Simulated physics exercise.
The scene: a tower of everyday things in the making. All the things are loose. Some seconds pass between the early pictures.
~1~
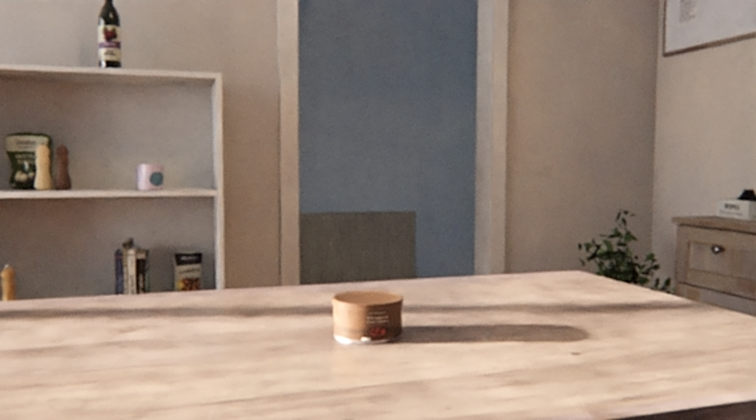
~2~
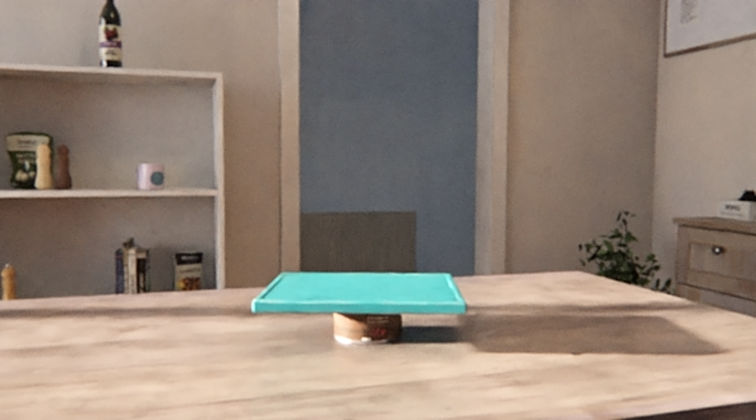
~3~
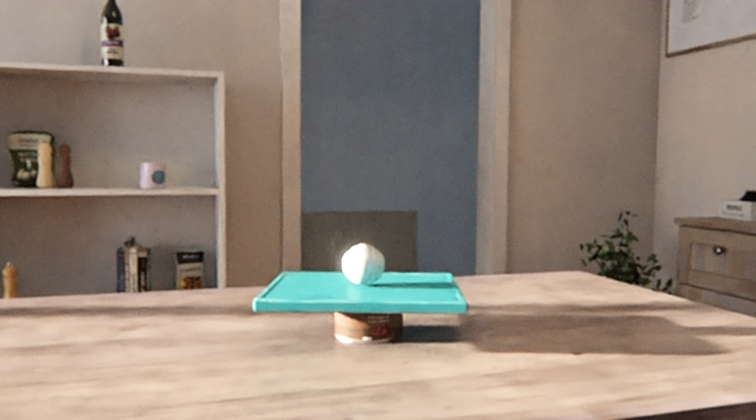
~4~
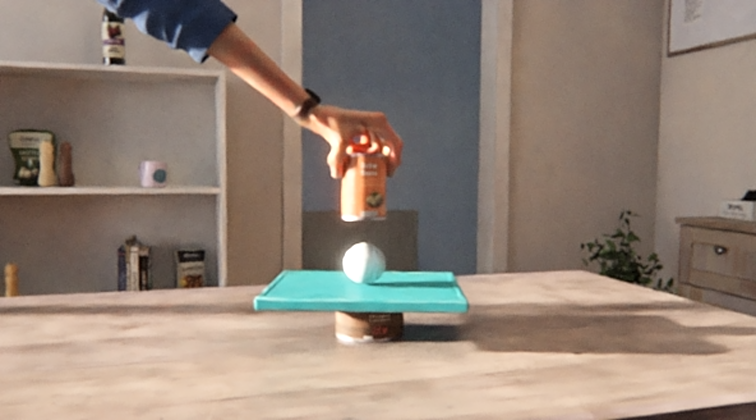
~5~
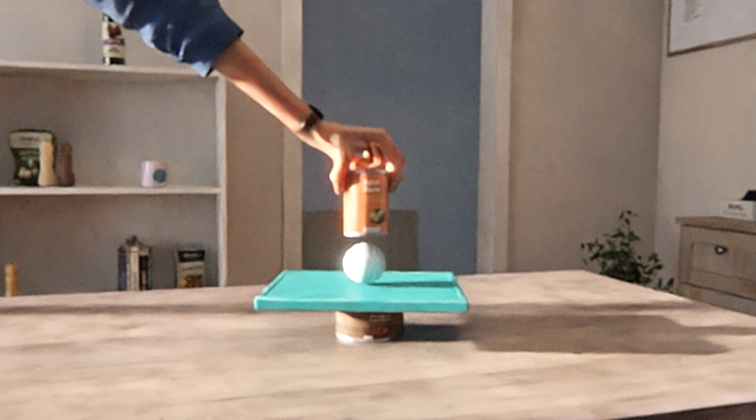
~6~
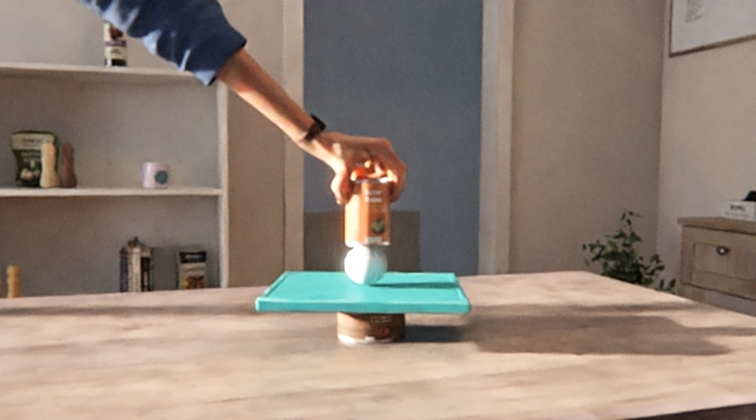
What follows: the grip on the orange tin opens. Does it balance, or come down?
Outcome: The pile loses its balance.
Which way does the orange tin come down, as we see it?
To the right.
Then, 0.50 s after the last picture, orange tin tipped 32° from how it was near (388, 216).
Then, 0.60 s after the last picture, orange tin now fallen.
Then, 0.70 s after the last picture, things are still on the move.
At rest, fallen, orange tin; the other 3 in place. Seen from the same camera at the end, orange tin near (441, 260). The pile comes apart.
